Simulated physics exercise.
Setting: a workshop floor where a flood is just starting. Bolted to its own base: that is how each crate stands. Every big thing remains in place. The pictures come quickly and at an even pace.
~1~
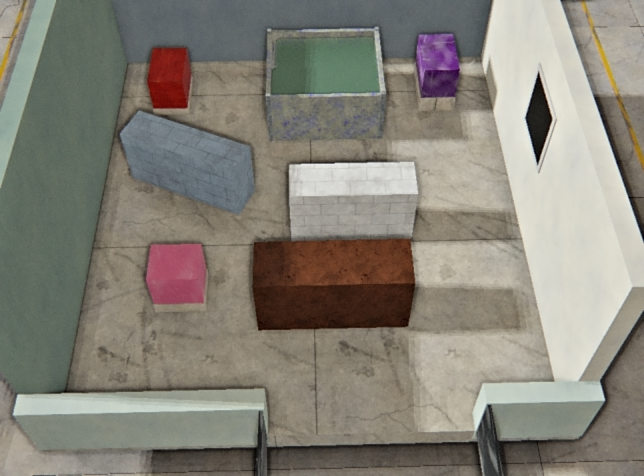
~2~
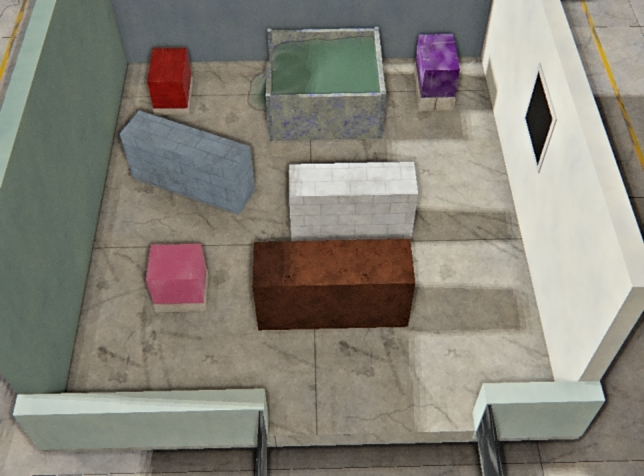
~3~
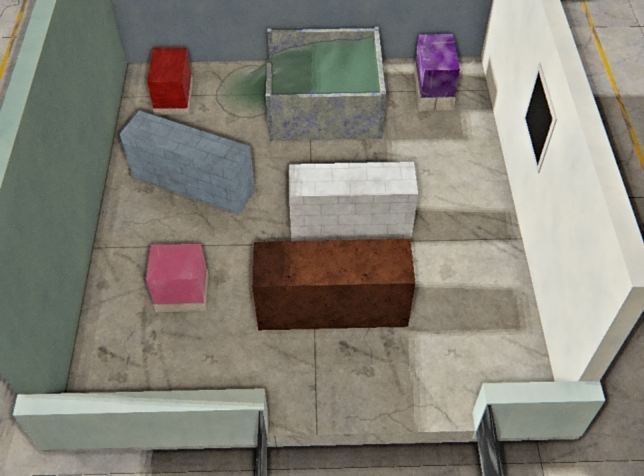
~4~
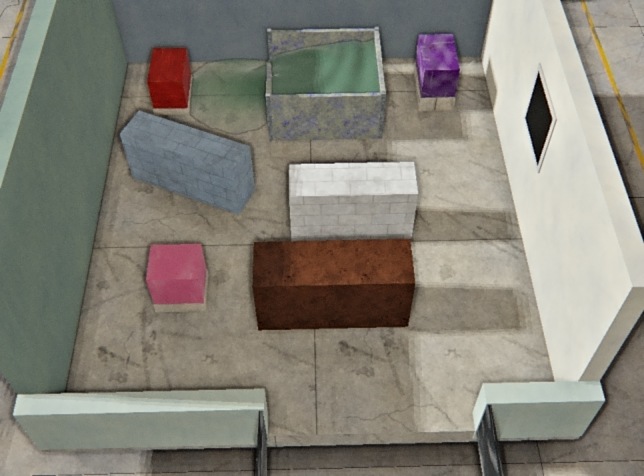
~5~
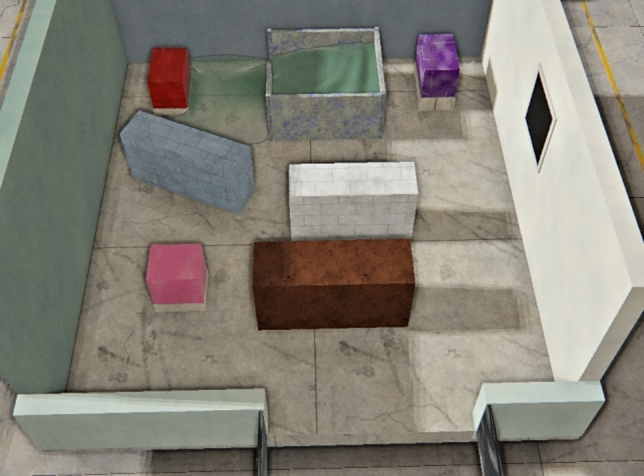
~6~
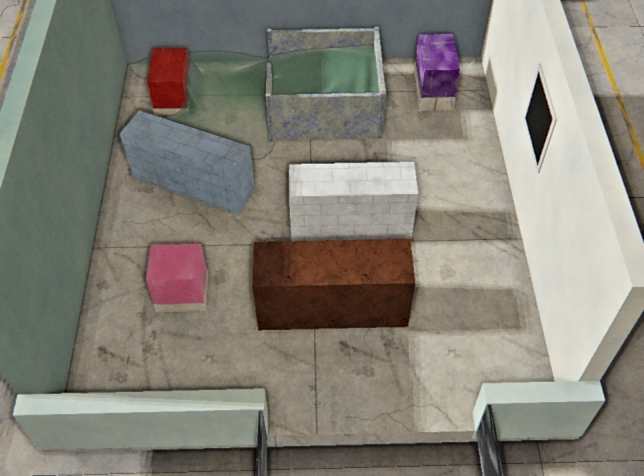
Workshop floor with coloured crates and low blocks, green water pouring from an open tank's left side and spreading toward the red crate.
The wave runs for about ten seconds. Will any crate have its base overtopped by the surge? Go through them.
Result: The red crate doesn't remain clear of the water all along, the pink crate remains clear of the water all along, the purple crate remains clear of the water all along.
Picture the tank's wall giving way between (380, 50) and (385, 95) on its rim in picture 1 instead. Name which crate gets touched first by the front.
It's the purple one.
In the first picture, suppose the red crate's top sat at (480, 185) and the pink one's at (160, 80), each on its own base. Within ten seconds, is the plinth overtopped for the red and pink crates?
Note: Red crate untouched, pink crate flooded.
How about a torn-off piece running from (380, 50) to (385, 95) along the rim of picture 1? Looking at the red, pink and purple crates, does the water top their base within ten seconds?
Red crate is not reached; pink crate is not reached; purple crate is reached.
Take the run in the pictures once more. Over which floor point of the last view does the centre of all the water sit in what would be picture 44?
Near (268, 161).
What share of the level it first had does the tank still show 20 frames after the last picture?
Close to 34 %.
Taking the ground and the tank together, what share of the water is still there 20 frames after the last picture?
100 %.
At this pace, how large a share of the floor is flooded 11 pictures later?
My best guess is some 25 %.
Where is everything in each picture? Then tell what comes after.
The first frame shows still water in the open tank at (324, 66).
In the second frame, water pours out at (273, 75) and has run to a hidden place.
In the third frame, the front is at (223, 100), out from the gap at (273, 78).
In the fourth frame, water pours out at (273, 79) and has run to (196, 75).
In the fifth frame, the front is at a hidden place, out from the gap at (273, 79).
In the sixth frame, the front is at (135, 64), out from the gap at (273, 78).
A moment on, water covers 15 % of the floor; the red crate water round its plinth, the pink crate not reached, the purple crate not reached.
Next, water covers 25 % of the floor; the red crate water round its plinth, the pink crate not reached, the purple crate not reached.
Then, water covers 50 % of the floor; the red crate water round its plinth, the pink crate water round its plinth, the purple crate water round its plinth.
Later, water covers 80 % of the floor; the red crate water round its plinth, the pink crate water round its plinth, the purple crate water round its plinth.
In the end, water covers 100 % of the floor; the red crate was topped, the pink crate stayed above the water, the purple crate stayed above the water.
